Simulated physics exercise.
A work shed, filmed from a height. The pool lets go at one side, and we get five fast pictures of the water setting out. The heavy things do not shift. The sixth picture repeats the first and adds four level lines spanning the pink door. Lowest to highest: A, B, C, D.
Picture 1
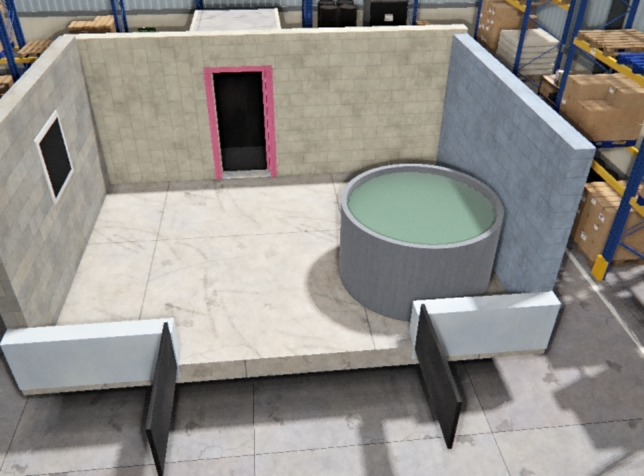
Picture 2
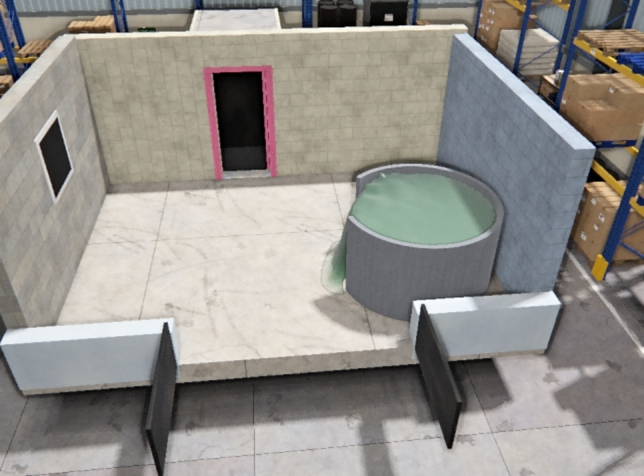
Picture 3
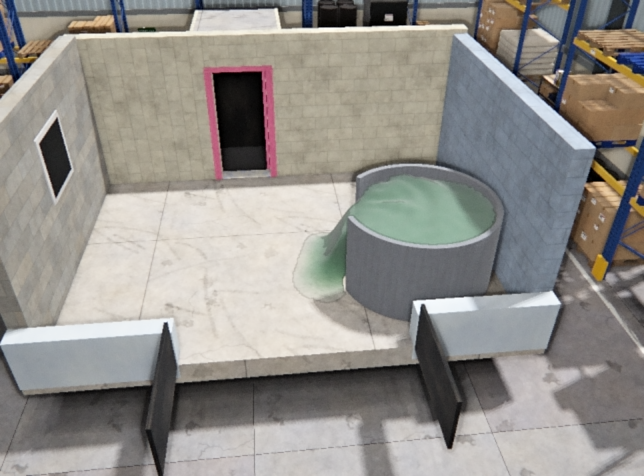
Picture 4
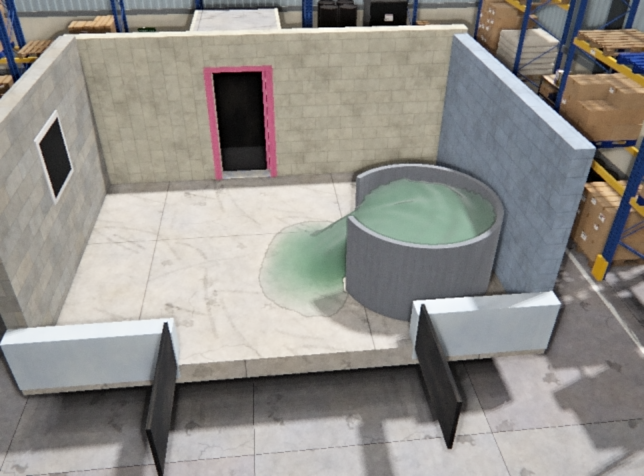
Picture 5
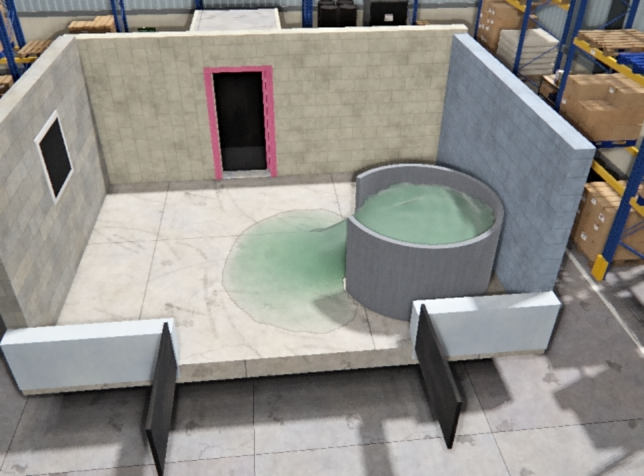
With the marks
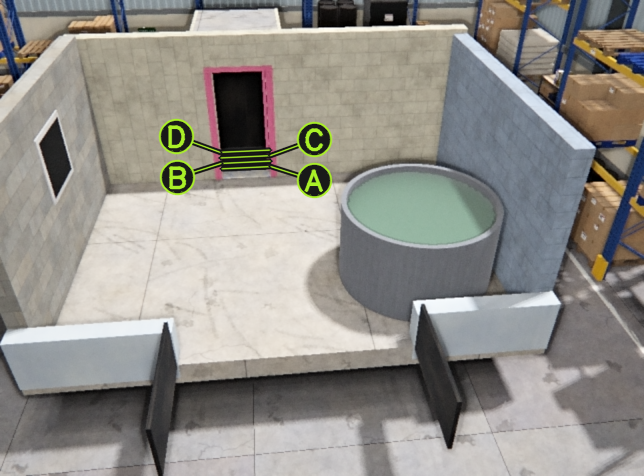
In a work shed, green water pours from a round pool's left side and spreads leftward.
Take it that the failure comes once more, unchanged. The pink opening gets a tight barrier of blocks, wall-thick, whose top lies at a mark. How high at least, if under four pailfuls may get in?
Choose A.
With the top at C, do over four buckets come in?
No.
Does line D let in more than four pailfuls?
No, that is safe.
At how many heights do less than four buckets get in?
All of them.
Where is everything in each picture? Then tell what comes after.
Water in the pool at rest, its middle at (421, 206); foot of the pink doorway at (247, 178); open gate at (296, 306).
Water covers 1 % of the ground and shows as far out as (341, 290).
Water covers 4 % of the ground and shows as far out as (318, 235).
Water covers 10 % of the ground and shows as far out as (291, 229).
Water covers 18 % of the ground and shows as far out as (247, 233).
On the marked copy, A at (246, 167); B at (245, 162); C at (245, 156); D at (245, 151); from the bottom up A, B, C, D.
For line A, a bucket or two gets in.
For line B, nothing gets over.
For line C, nothing gets over.
For line D, nothing gets over.
